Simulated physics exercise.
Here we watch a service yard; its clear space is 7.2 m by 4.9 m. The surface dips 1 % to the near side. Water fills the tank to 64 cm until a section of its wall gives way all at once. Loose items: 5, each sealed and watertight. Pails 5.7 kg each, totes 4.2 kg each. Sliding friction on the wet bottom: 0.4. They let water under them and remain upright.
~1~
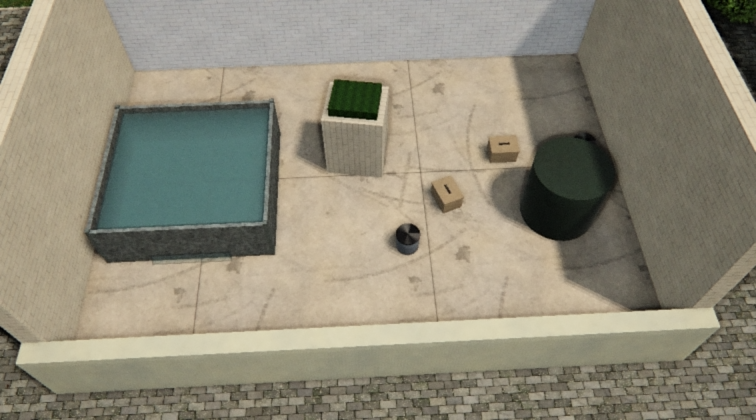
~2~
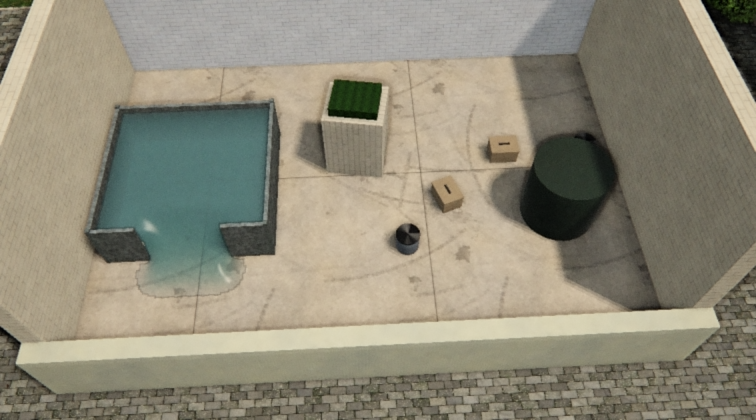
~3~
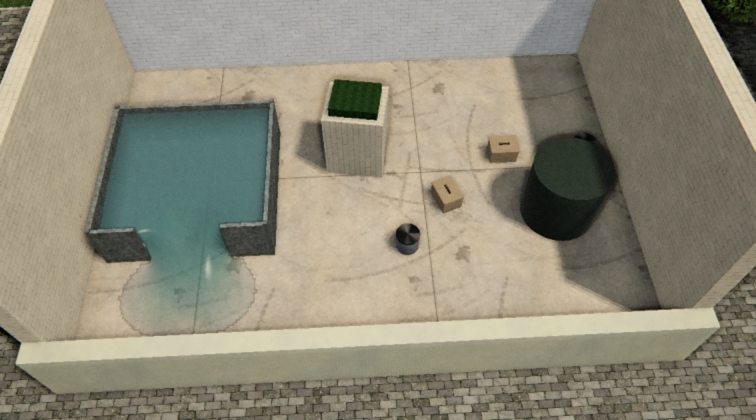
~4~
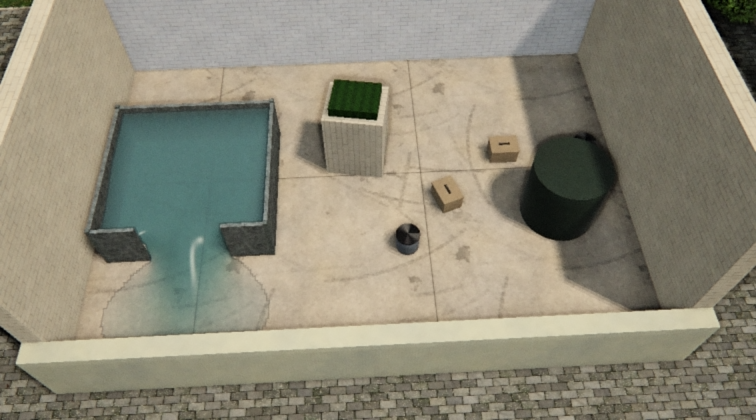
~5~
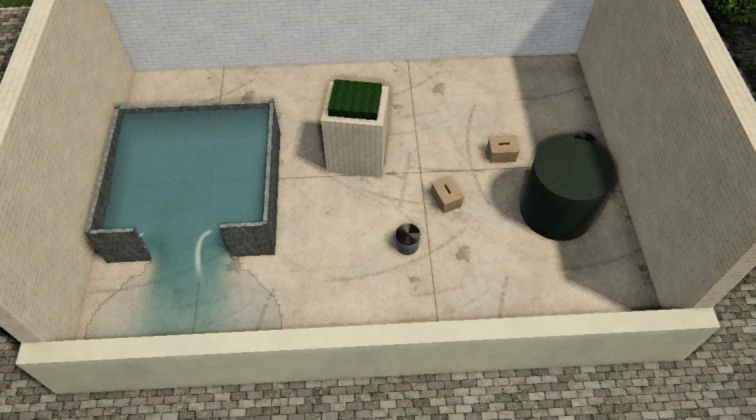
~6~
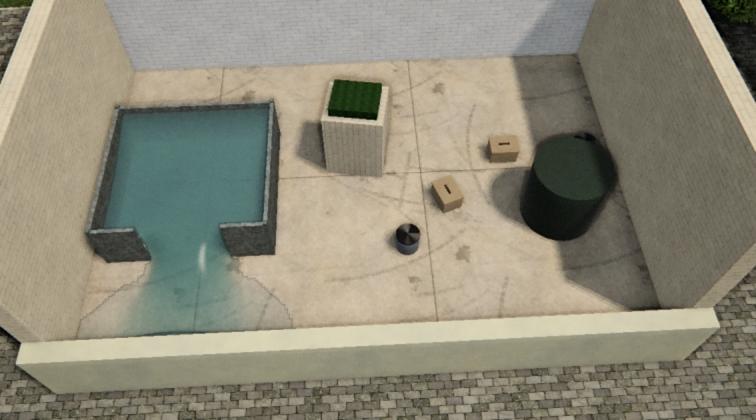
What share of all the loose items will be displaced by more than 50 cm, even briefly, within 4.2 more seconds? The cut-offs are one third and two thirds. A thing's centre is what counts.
The share is between one third and two thirds.
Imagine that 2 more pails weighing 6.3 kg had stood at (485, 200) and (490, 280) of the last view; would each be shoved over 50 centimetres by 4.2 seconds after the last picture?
One by one I'd say farther than that and farther than that.
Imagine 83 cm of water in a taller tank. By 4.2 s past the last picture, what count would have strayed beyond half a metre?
In that case the number is 4.
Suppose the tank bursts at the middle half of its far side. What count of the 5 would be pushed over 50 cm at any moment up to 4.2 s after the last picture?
Result: 2 of them.
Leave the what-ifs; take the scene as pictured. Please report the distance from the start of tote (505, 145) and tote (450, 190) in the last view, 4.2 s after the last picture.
The first is off by 120 cm, the second by 200 cm.
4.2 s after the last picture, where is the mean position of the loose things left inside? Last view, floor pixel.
I'd put it close to (470, 128) in the last view.
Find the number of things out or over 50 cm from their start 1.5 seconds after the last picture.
0 of them.
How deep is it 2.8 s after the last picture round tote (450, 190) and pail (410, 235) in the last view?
Close to 3 and 4 centimetres.
Then, 0.4 s after the last picture 0 of 5 are over 50 cm from their spots; 0 afloat.
Then, 1.5 s after the last picture 0 of 5 are over 50 cm from their spots; 0 afloat.
Then, 2.8 s after the last picture 2 of 5 are over 50 cm from their spots; 0 afloat.
Then, 4.2 s after the last picture 3 of 5 are over 50 cm from their spots, and 3 have been at some point; 1 afloat.
